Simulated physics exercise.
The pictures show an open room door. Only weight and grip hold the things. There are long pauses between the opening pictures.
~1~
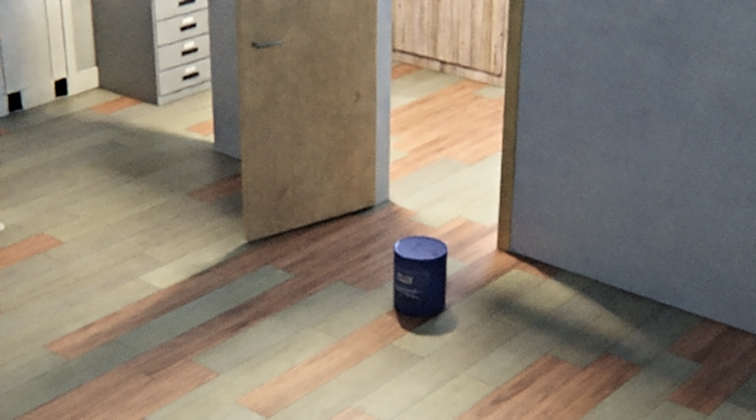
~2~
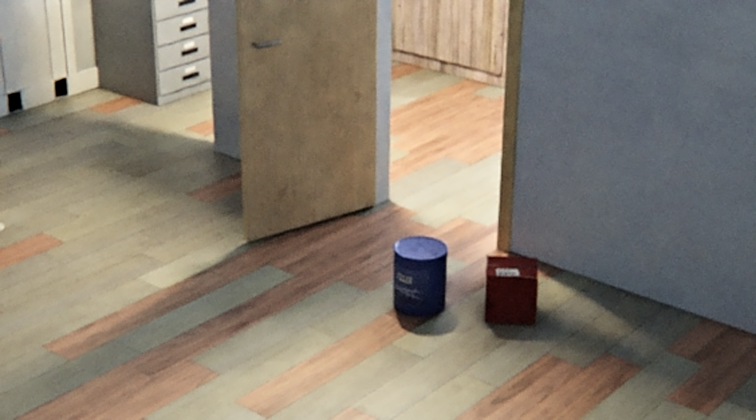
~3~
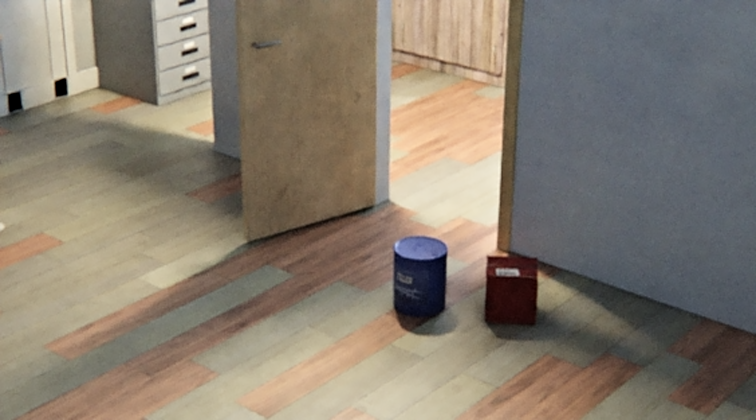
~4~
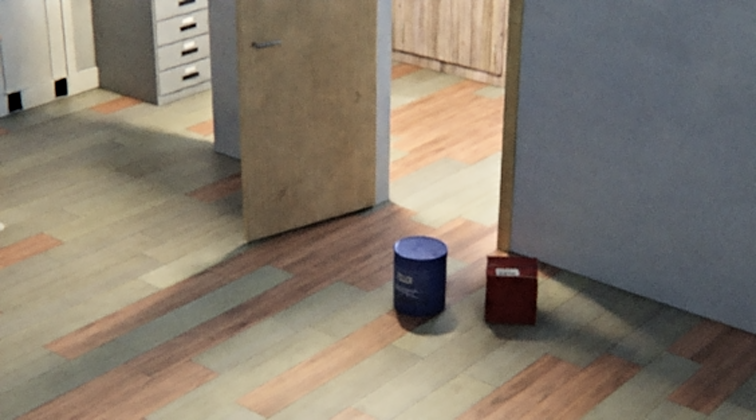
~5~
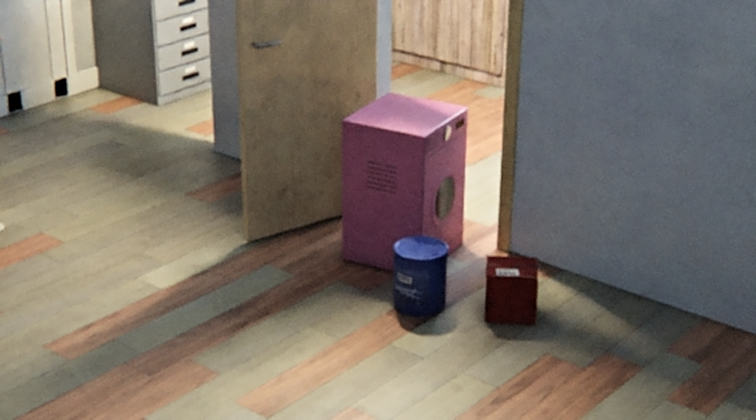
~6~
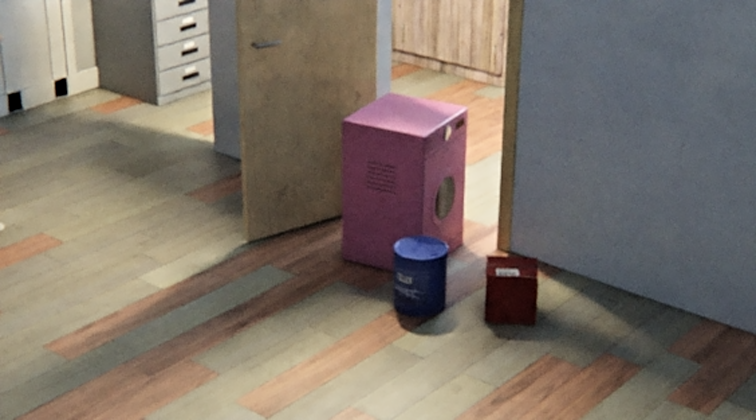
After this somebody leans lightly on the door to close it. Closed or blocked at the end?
Outcome: The door jams.
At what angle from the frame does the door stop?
About 65°.
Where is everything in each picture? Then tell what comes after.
The first picture shows door wide open and still.
The second picture shows door wide open and still; red parcel (511, 290); blue pail (420, 276).
The third picture shows door wide open and still; red parcel (511, 290); blue pail (420, 276).
The fourth picture shows door wide open and still; red parcel (511, 290); blue pail (420, 276).
The fifth picture shows door wide open and still; red parcel (511, 290); blue pail (420, 276).
The sixth picture shows door wide open and still; pink appliance (405, 184); red parcel (511, 290).
Then, 0.40 s on from there, door at 95°.
Then, 0.70 s on from there, door at 75°.
Then, 0.90 s on from there, door at 64°; pink appliance shifted a little near (408, 184).
In the end, door at 63°; all 3 unmoved. At the end, from the last picture's camera, pink appliance near (409, 184).
